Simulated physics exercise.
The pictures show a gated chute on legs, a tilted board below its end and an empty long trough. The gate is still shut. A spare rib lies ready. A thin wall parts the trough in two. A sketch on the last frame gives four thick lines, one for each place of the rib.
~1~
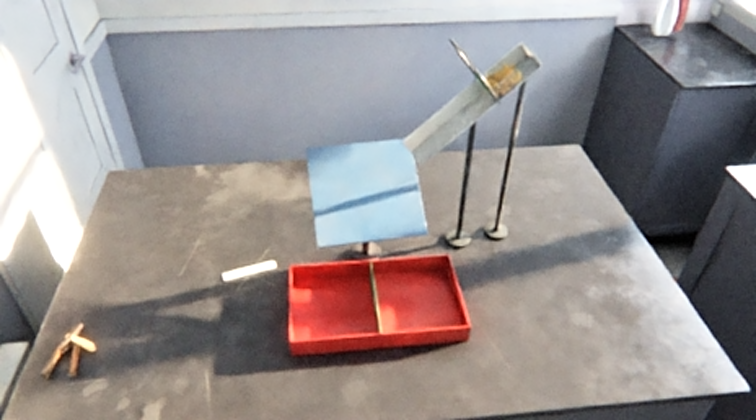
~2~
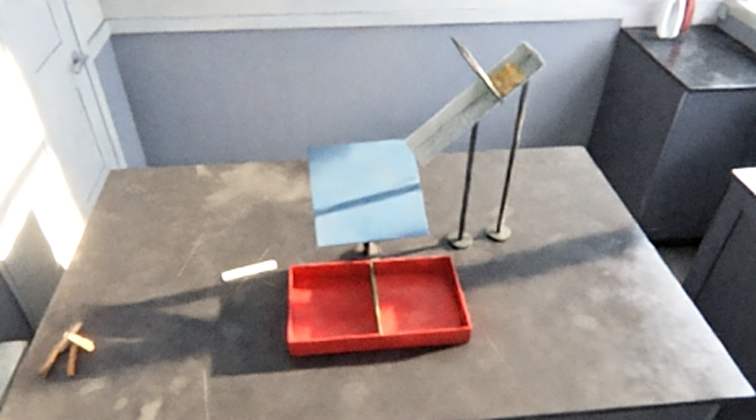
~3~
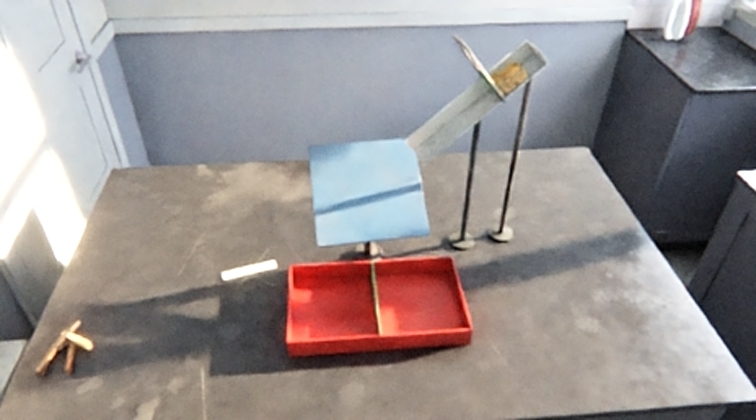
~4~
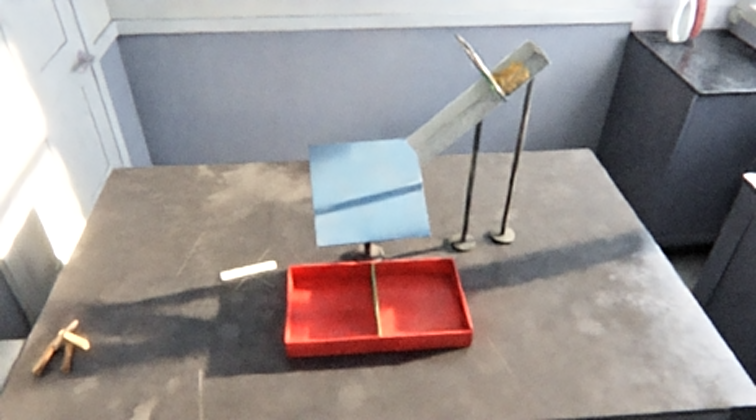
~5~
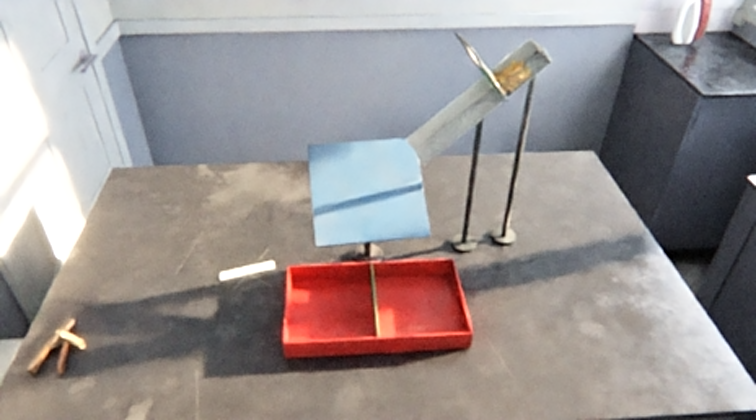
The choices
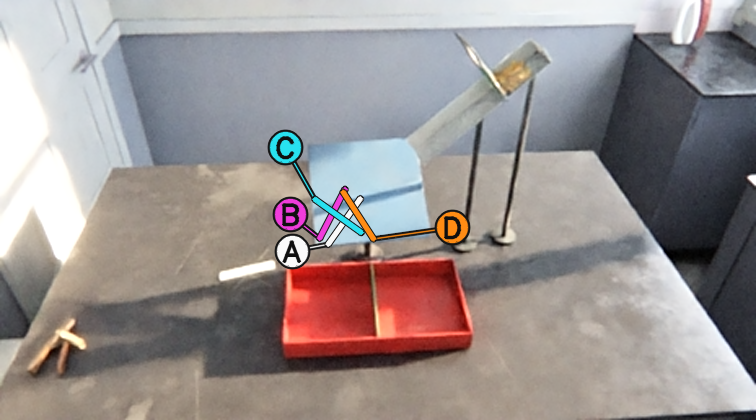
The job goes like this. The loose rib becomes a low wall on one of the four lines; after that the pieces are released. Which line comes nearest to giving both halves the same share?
The answer is line C.
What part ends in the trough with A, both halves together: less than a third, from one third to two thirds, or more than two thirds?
Line A gives more than two thirds.
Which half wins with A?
The left half.
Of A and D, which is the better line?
A.
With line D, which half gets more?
The right half.
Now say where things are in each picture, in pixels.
Load behind the gate near (503, 84), dried chickpeas; lip of the chute near (415, 159), sloping fairly steeply, in the first picture.
Middle of the board near (367, 190), tilted fairly steeply; middle of its low edge near (374, 241); of its high edge near (360, 143), in the second picture.
Front corners of the trough near (288, 342) and (472, 329); front end of its middle wall near (381, 335); gate still shut near (486, 79), in the third picture.
Middle of the load near (510, 82); lip near (419, 158), in the fourth picture.
Middle of the load near (511, 81); lip near (419, 158), in the fifth picture.
On the marked copy, line A from (360, 198) to (328, 244); line B from (344, 189) to (319, 238); line C from (314, 199) to (361, 232); line D from (343, 192) to (373, 238).
Choosing A, of what is caught, the bulk in the left half, a small share in the right.
Choosing B, of what is caught, all but a few in the left half, a small share in the right.
Choosing C, of what is caught, close to a third in the left half, close to two thirds in the right.
Choosing D, of what is caught, none at all in the left half, the whole lot in the right.
